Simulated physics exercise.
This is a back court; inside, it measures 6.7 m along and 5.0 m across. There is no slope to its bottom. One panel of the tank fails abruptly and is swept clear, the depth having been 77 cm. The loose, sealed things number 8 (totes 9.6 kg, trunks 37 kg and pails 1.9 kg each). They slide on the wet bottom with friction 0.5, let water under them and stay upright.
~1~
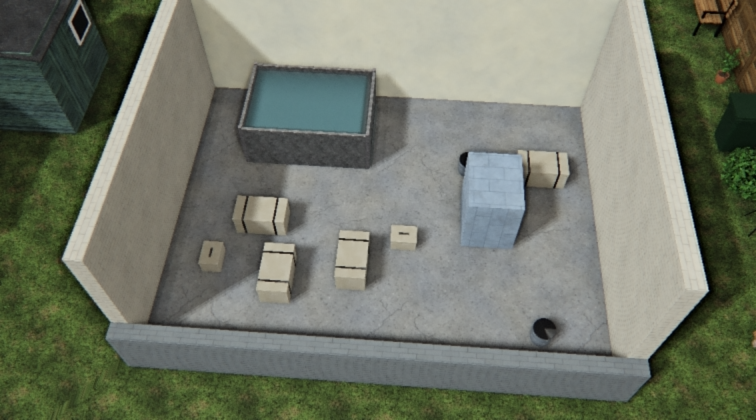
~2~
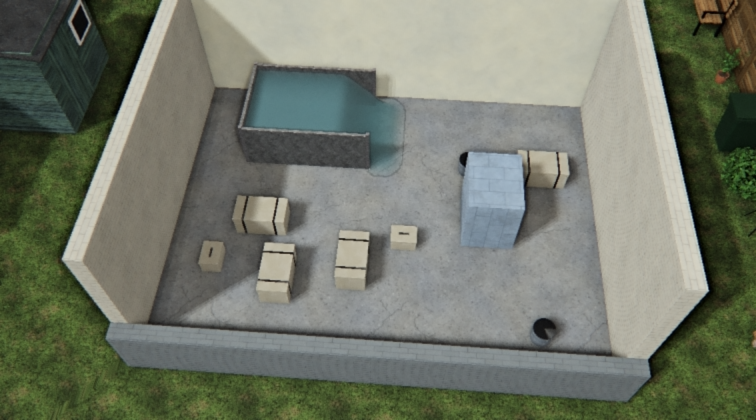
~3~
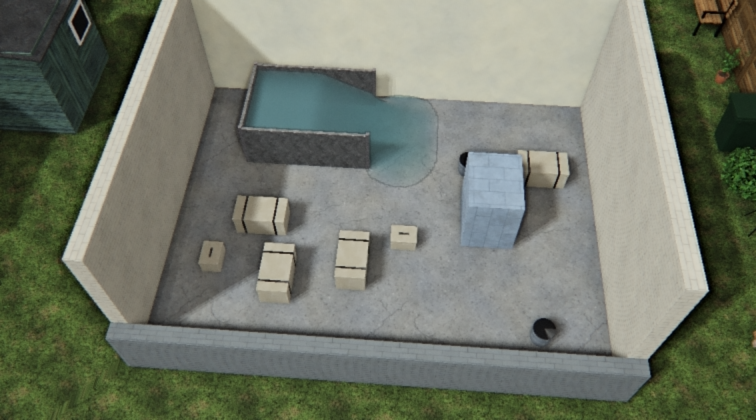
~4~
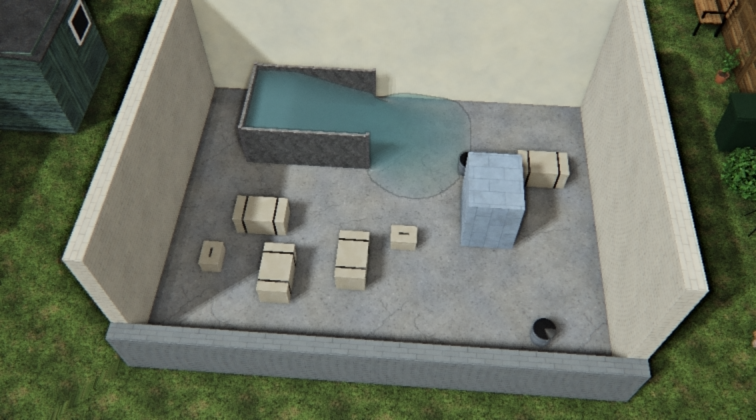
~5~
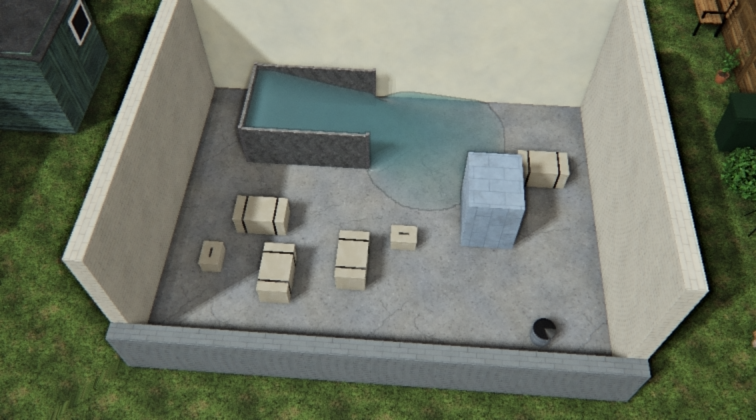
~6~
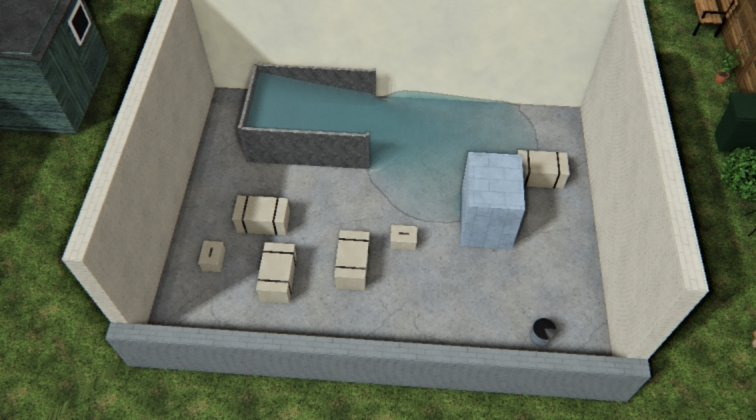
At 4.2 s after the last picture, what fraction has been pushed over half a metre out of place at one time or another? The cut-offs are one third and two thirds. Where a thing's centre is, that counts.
The portion is a third to two thirds.
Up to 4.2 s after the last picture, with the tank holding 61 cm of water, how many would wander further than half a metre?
Count: 3.
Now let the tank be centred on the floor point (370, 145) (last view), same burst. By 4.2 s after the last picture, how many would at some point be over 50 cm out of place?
That gives 3 of them.
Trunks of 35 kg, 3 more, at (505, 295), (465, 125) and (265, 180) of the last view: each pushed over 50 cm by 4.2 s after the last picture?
Note, in sequence: Over threshold; over threshold; under threshold.
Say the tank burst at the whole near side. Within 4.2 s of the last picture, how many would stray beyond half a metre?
In that case the number is 6.
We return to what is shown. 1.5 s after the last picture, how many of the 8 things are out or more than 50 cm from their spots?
I make it 2.
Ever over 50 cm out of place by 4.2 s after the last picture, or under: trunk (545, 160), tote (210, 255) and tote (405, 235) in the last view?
Taking them in turn, the answers are greater, smaller and smaller.
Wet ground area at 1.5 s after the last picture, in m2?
Some 17 m2 of it.
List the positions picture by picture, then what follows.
In the first frame, a pail at (469, 159), on the bottom; a tote at (404, 234) rests on the ground; 2.9 m2 under water; 0 of 8 have shifted.
In the second frame, a pail at (469, 159) rests on the ground; a tote at (404, 234), on the bottom; water covers 3.8 m2; 0 of 8 have shifted.
In the third frame, a pail at (469, 159), on the bottom; a tote at (404, 234), on the bottom; 5.0 m2 under water; 0 of 8 have shifted.
In the fourth frame, a pail at (469, 159) rests on the ground; a tote at (404, 234), on the bottom; 6.3 m2 under water; 0 of 8 have shifted.
In the fifth frame, a pail is out of sight; a tote at (404, 234) rests on the ground; 7.6 m2 under water; 1 of 8 have shifted.
In the sixth frame, a pail is out of sight; a tote at (404, 234), on the bottom; 8.9 m2 under water; 1 of 8 have shifted.
Then, 0.4 s after the last picture 1 of 8 are over 50 cm from their spots; 1 afloat.
Then, 1.5 s after the last picture 2 of 8 are over 50 cm from their spots; 2 afloat.
Then, 2.8 s after the last picture 3 of 8 are over 50 cm from their spots; 2 afloat.
Then, 4.2 s after the last picture 3 of 8 are over 50 cm from their spots, and 3 have been at some point; 3 afloat.
